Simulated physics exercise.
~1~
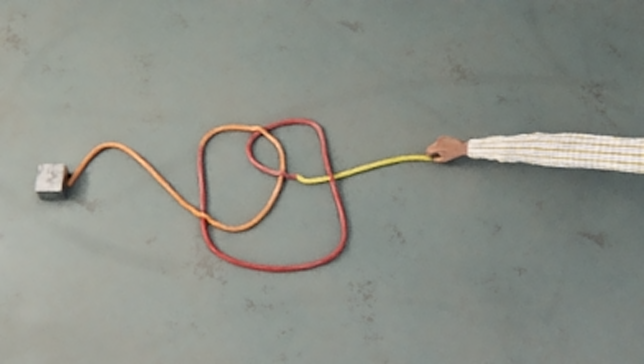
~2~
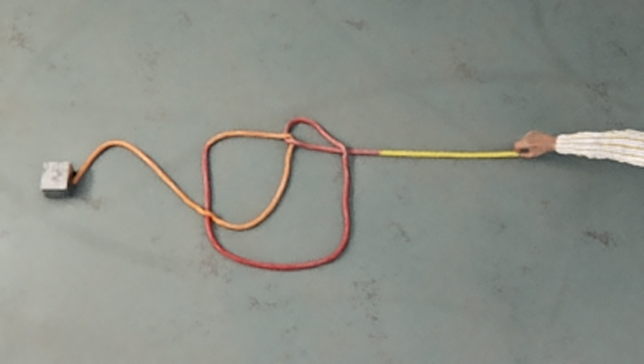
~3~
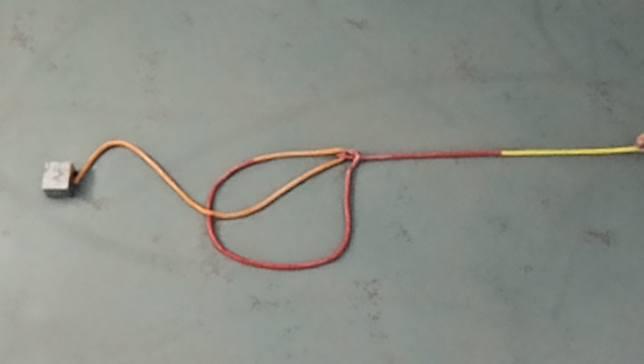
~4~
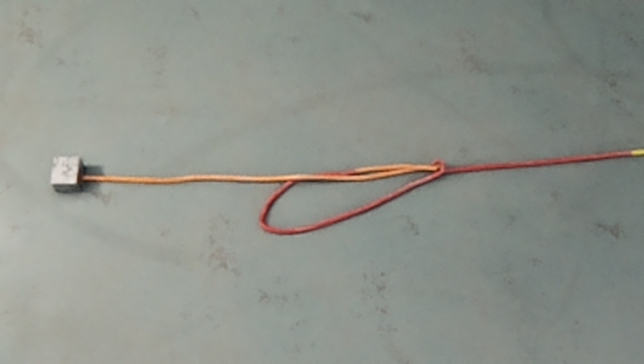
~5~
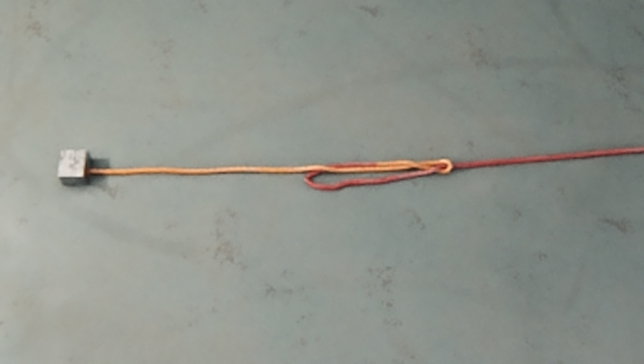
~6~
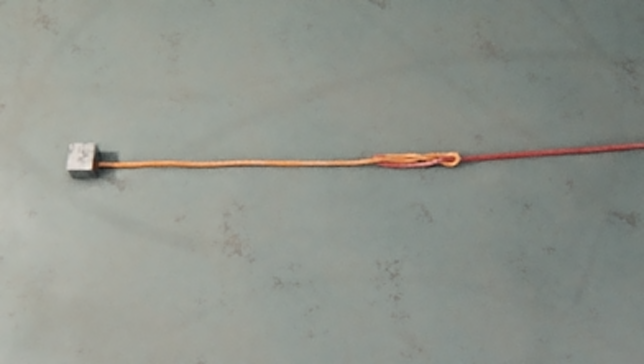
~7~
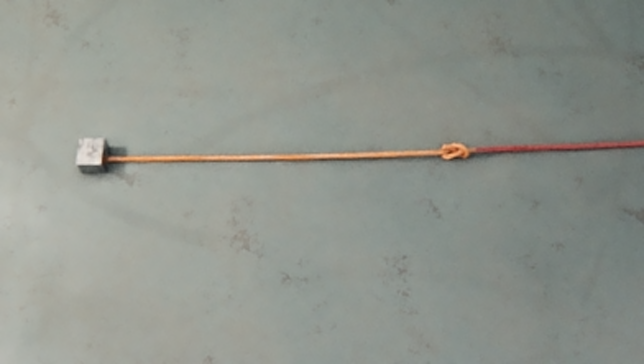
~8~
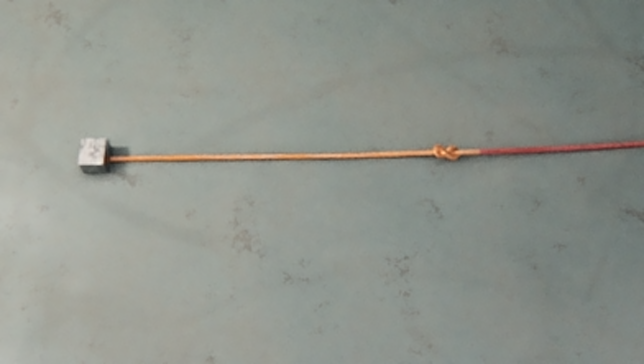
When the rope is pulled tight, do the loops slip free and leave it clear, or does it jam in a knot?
It jams in a knot. The loops close down into a small orange knot that stays in the straightened rope.
